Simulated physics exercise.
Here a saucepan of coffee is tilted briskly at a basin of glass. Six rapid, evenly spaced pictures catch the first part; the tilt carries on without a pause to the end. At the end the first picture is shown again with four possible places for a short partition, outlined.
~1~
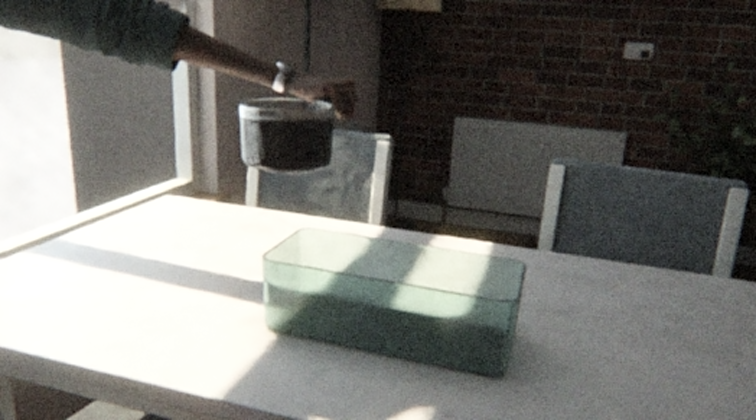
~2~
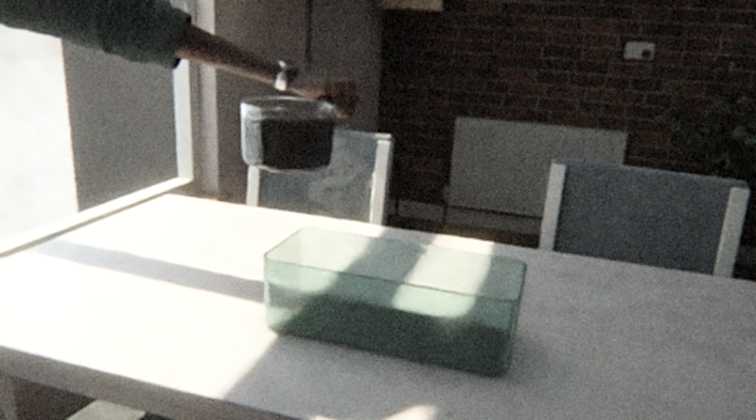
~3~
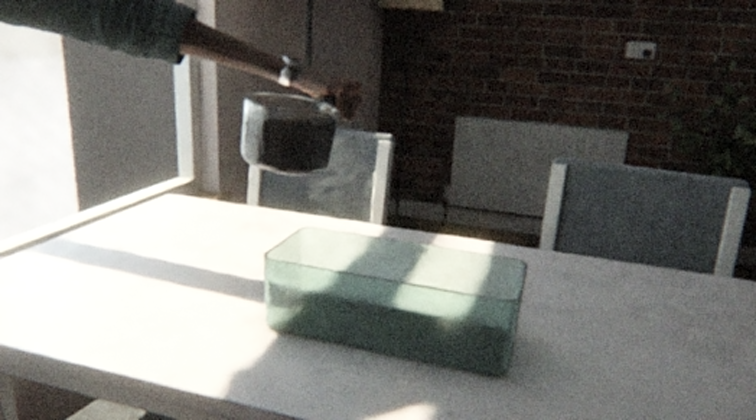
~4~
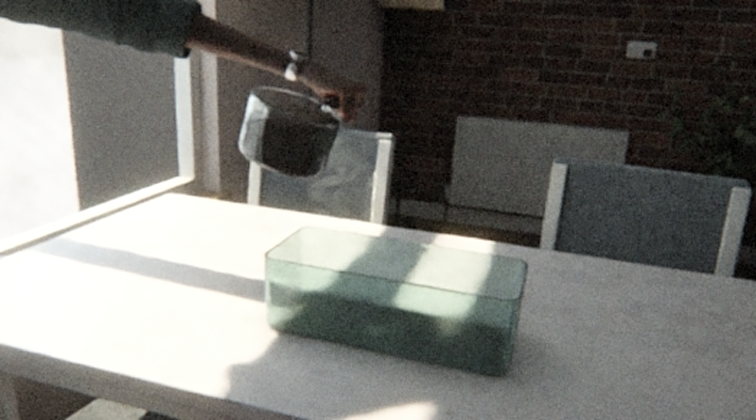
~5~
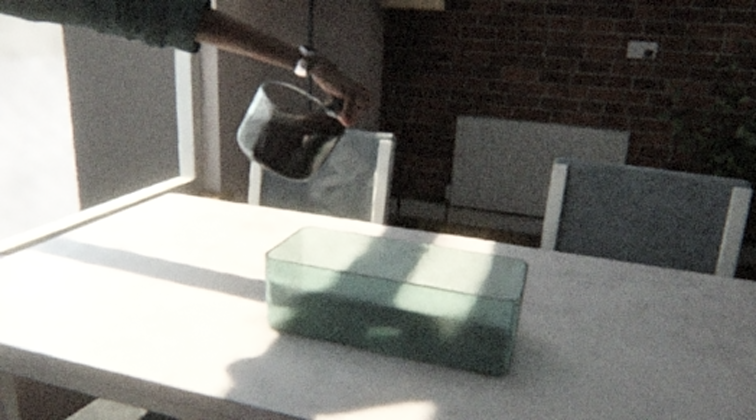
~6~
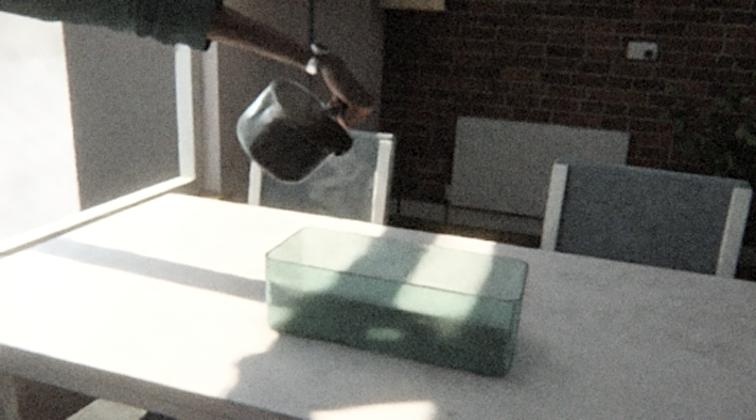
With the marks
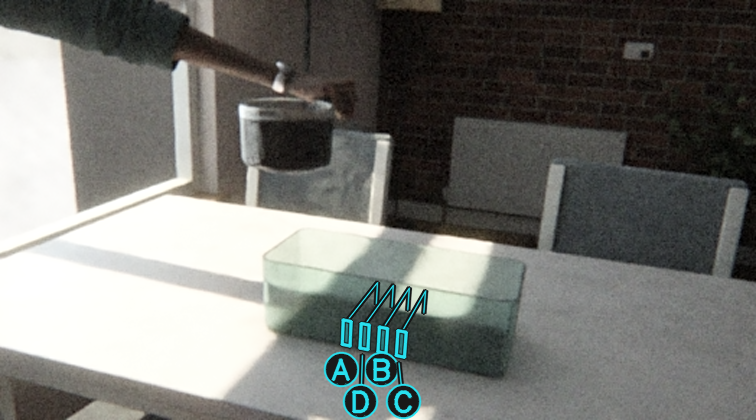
Sunlit dining room, a hand holding a pot of coffee above a glass basin, tilting it rightward until coffee crosses the lip.
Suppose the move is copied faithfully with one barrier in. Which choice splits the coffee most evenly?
The best position is A.
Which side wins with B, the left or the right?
The left one.
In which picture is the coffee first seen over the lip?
In picture 5.
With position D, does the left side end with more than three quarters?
No.
On the marked copy, A at (344, 351); B at (380, 358); C at (398, 362); D at (362, 355).
With A, about 47 % ends left of the wall and 49 % right of it; 4 % is lost outside.
With B, about 71 % ends left of the wall and 16 % right of it; 13 % is lost outside.
With C, about 68 % ends left of the wall and 18 % right of it; 14 % is lost outside.
With D, about 68 % ends left of the wall and 24 % right of it; 8 % is lost outside.
